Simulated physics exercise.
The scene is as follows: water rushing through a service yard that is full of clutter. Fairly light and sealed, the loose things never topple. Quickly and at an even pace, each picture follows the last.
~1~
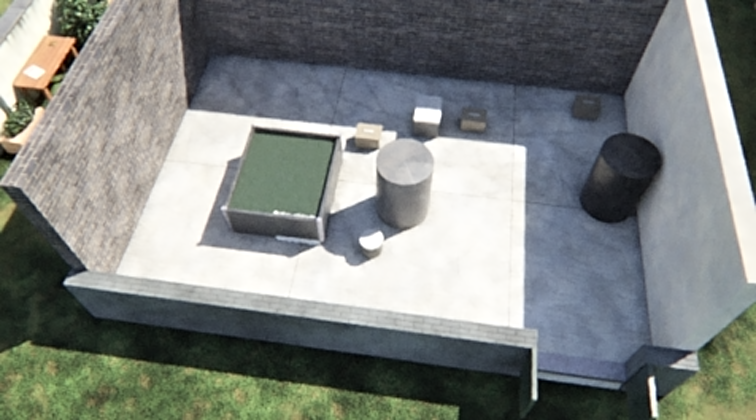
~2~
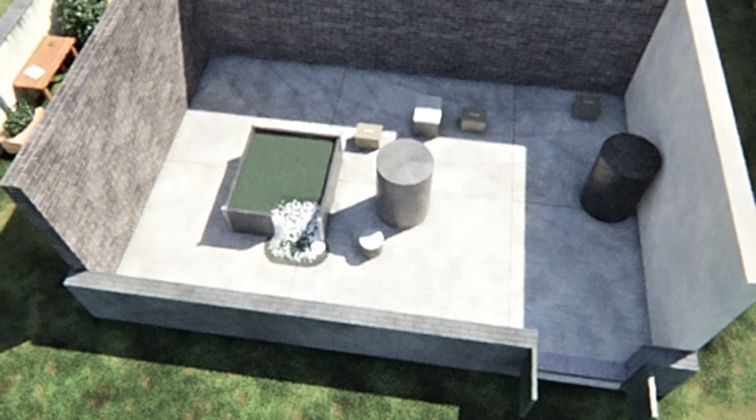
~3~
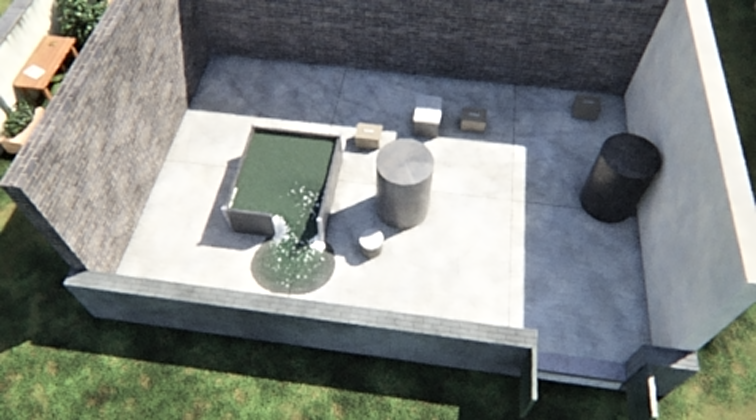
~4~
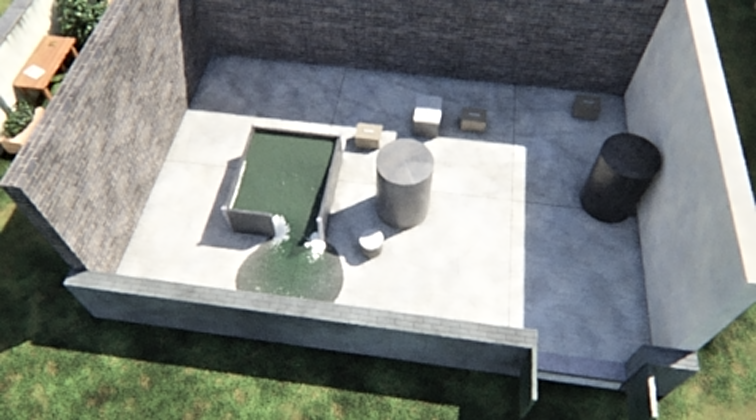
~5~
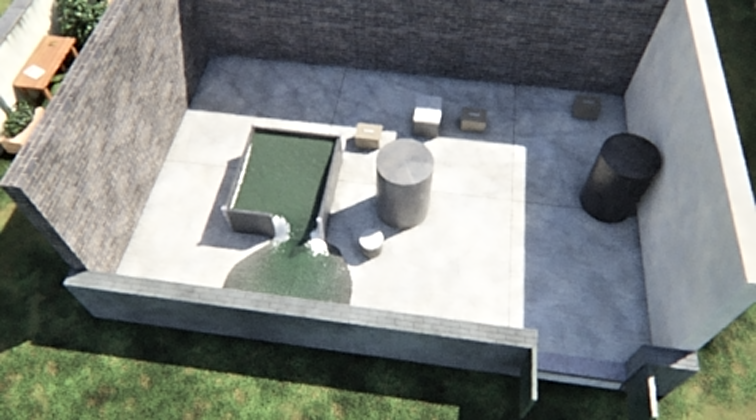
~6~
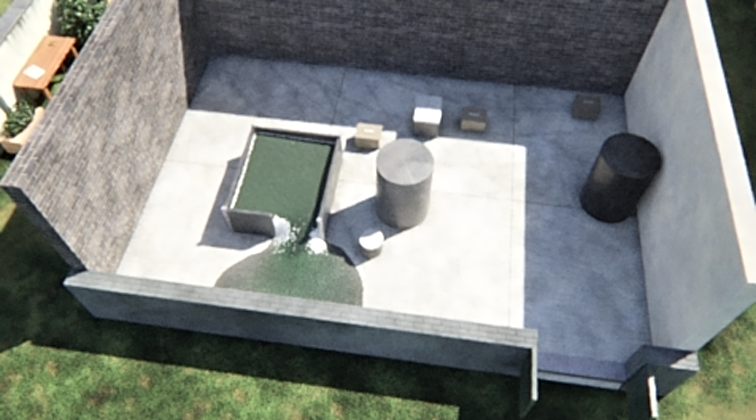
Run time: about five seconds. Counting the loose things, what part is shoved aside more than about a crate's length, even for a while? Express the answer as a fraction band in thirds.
Fraction band: Less than 1/3.
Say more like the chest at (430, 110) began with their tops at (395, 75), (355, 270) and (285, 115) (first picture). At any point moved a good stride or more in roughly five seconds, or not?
First remains in place, second driven off, third remains in place.
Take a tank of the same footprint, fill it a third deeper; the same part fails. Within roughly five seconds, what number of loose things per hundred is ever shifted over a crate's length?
My figure is 0 percent.
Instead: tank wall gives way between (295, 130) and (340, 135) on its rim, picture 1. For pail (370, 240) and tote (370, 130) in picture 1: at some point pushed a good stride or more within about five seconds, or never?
Well, going one by one, it's distance not reached for the first and full distance reached for the second.
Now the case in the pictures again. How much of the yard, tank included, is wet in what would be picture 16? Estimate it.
Close to 30 per cent, tank included.
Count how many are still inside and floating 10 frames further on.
It works out to 0.
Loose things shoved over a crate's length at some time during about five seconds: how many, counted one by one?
That adds up to 0.
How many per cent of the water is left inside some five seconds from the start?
Close to 98 %.
A moment on, 0 of 5 are well off their spots; 0 afloat.
Next, 0 of 5 are well off their spots; 0 afloat.
Later, 0 of 5 are well off their spots; 0 afloat.
In the end, 0 of 5 are well off their spots, and 0 have been at some point; 0 afloat.
